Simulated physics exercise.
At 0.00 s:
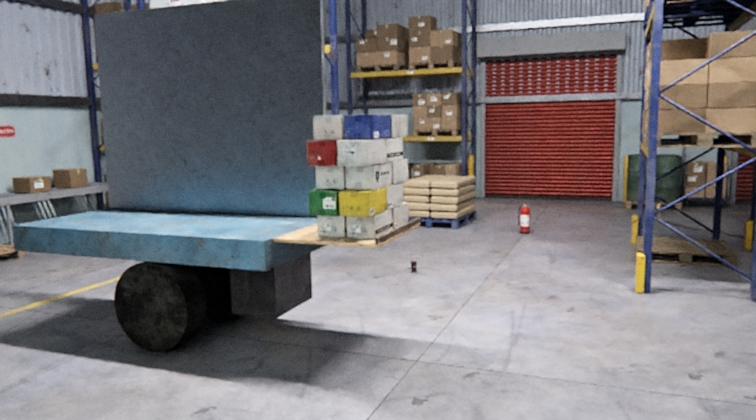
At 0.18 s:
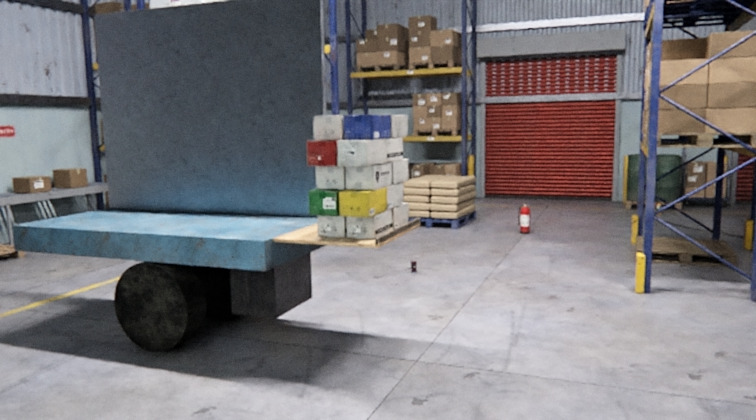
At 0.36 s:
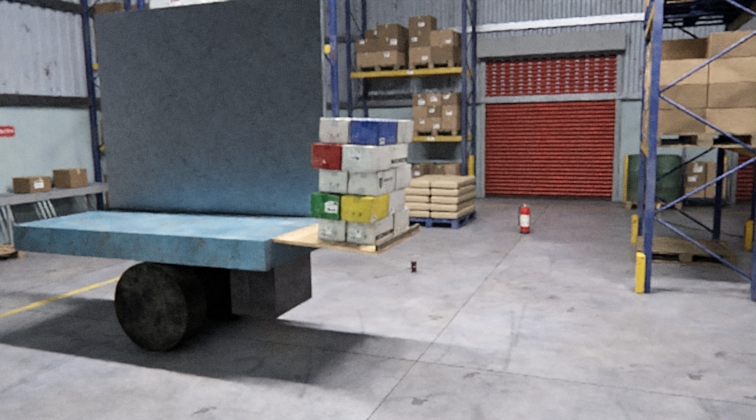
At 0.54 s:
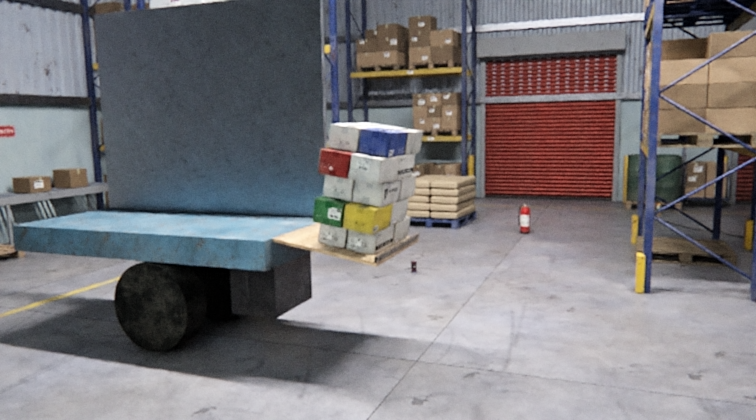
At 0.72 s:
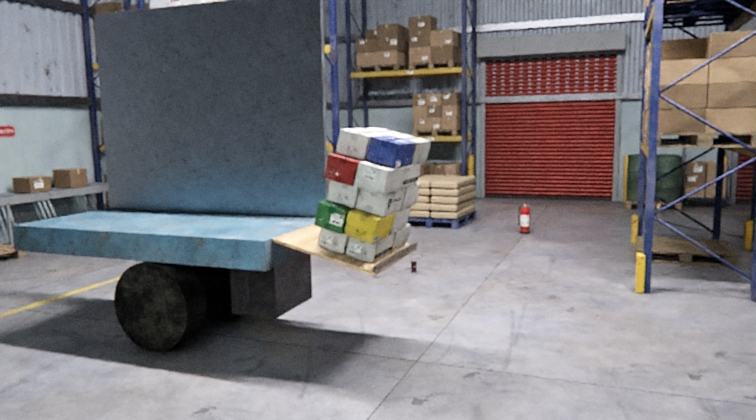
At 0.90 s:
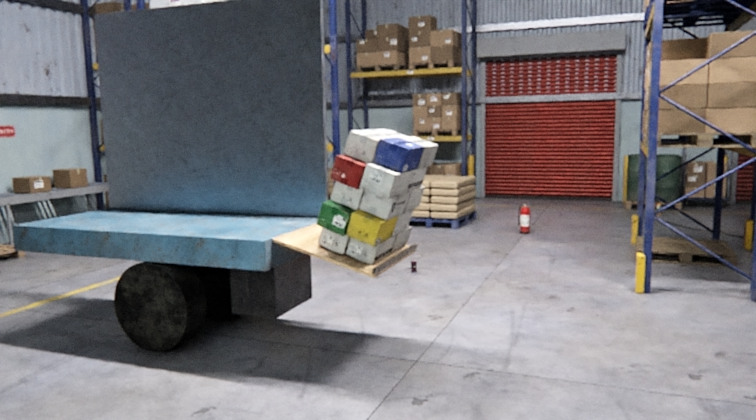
A stack of white, red, blue, green and yellow parcels leaned further and further to the right as the lorry's wooden tail lift sloped down at its outer edge, then the parcels shifted slightly.
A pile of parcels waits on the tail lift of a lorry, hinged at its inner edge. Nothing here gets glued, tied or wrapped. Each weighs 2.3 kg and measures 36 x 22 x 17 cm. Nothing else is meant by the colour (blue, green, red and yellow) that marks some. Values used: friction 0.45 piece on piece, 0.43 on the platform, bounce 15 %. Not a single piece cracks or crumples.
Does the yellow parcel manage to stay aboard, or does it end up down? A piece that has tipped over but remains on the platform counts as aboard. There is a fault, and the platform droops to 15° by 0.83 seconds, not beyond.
It ends up down.
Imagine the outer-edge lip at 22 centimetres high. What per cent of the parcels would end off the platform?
That would be 50 per cent.
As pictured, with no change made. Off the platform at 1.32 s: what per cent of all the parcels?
By then 30 %.
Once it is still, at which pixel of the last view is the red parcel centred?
In the final image its middle is around (512, 342).
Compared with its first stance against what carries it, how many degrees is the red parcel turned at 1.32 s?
Tilt from start: Approx. 30 degrees.
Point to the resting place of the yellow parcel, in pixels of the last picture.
It finishes near pixel (447, 363) of the last picture.
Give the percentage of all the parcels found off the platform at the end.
Near enough 70 per cent of them, I reckon.
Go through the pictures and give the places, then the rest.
In the first frame (each place is the centre of the face we see best; leans and shifts are taken against what carries them), platform's outer corner (377, 246) slope 0°; yellow parcel (353, 204); green parcel (322, 204); red parcel (321, 154); all in place.
The second frame shows platform's outer corner (377, 246) slope 0°; yellow parcel (353, 205).
The third frame shows platform's outer corner (377, 253) slope 3°; yellow parcel (356, 210).
The fourth frame shows platform's outer corner (375, 265) slope 9°; yellow parcel (358, 220).
The fifth frame shows platform's outer corner (374, 274) slope 14°; yellow parcel (360, 228).
The sixth frame shows platform's outer corner (373, 276) slope 15°; yellow parcel (363, 229) tilted 4°; blue parcel (391, 156) tilted 4°; red parcel (347, 172) tilted 4°; 20 have shifted.
By 1.32 s, slope 15°; 6 of the 20 parcels off the platform; yellow parcel tilted 31°; blue parcel tilted 31°, 57 mm lower.
By 1.70 s, slope 15°; 14 of the 20 parcels off the platform; yellow parcel on its side; blue parcel on its side.
When it is over (2.4 s), slope 15°; 14 of the 20 parcels off the platform; yellow parcel on its side; red parcel upside down; blue parcel on its side. In pixels of the last frame, middles, yellow parcel near (447, 363), red parcel near (512, 342).
